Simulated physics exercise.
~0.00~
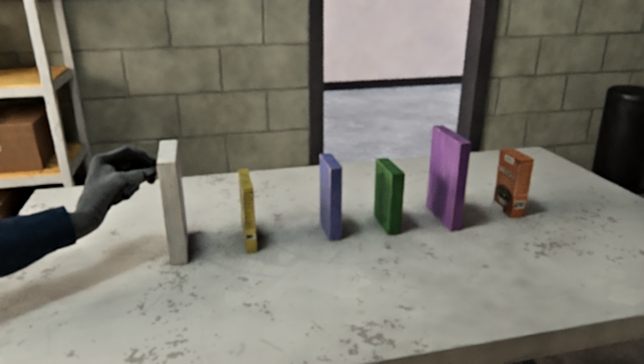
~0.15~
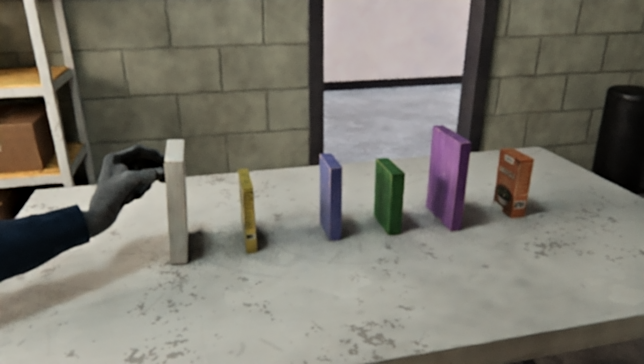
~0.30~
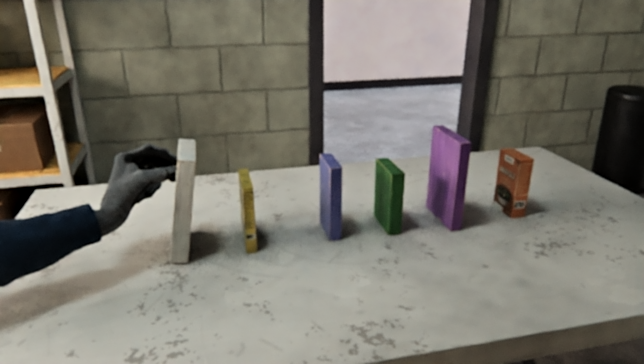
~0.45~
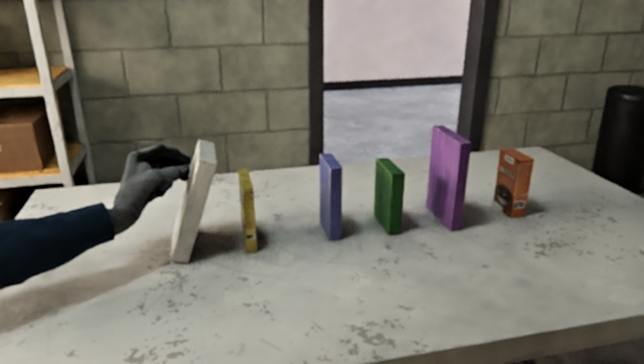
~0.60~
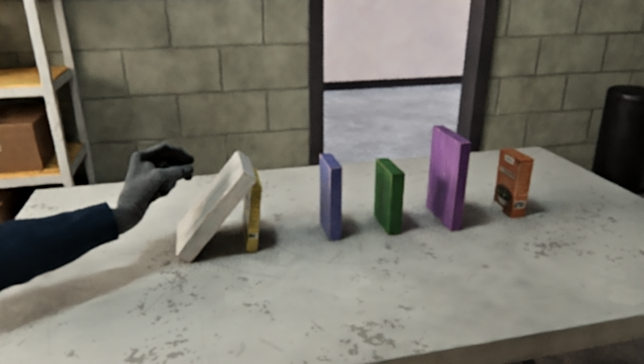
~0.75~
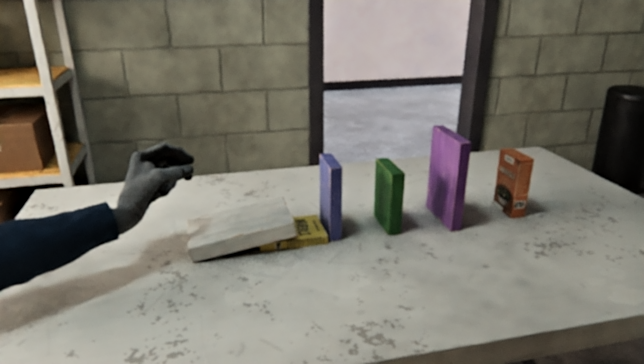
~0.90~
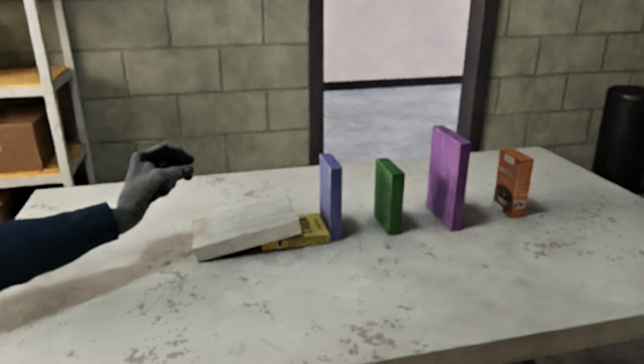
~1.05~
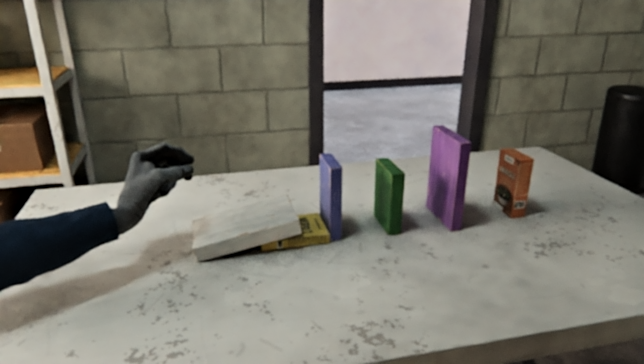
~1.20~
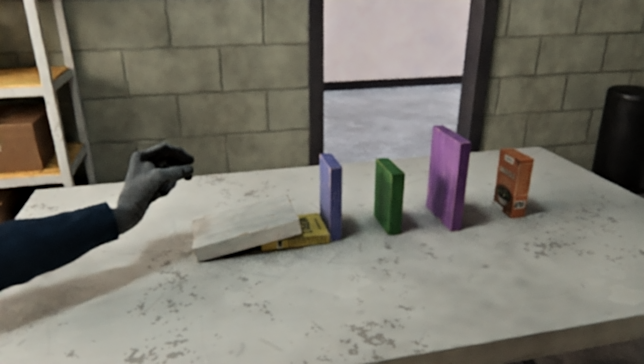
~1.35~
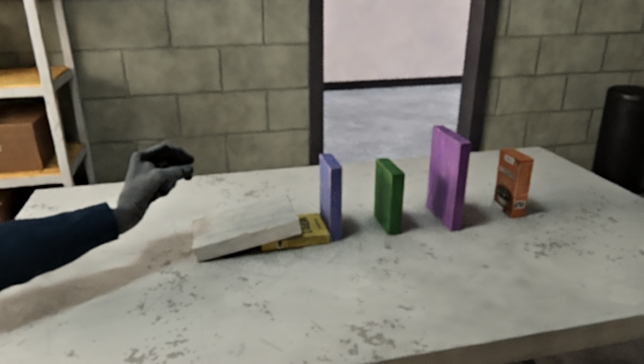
To begin with, six upright items stand in a row on a worn tabletop, with a gloved hand at the white board on the far left. The hand pushes the white board to the right until it leans, then stays back as the board tips away. The white board falls against the yellow packet and knocks it over to the right. Both end up lying down, the white board resting partly on the packet, just short of the blue board. The blue, green and purple boards and the orange packet remain standing, while the hand hovers still.
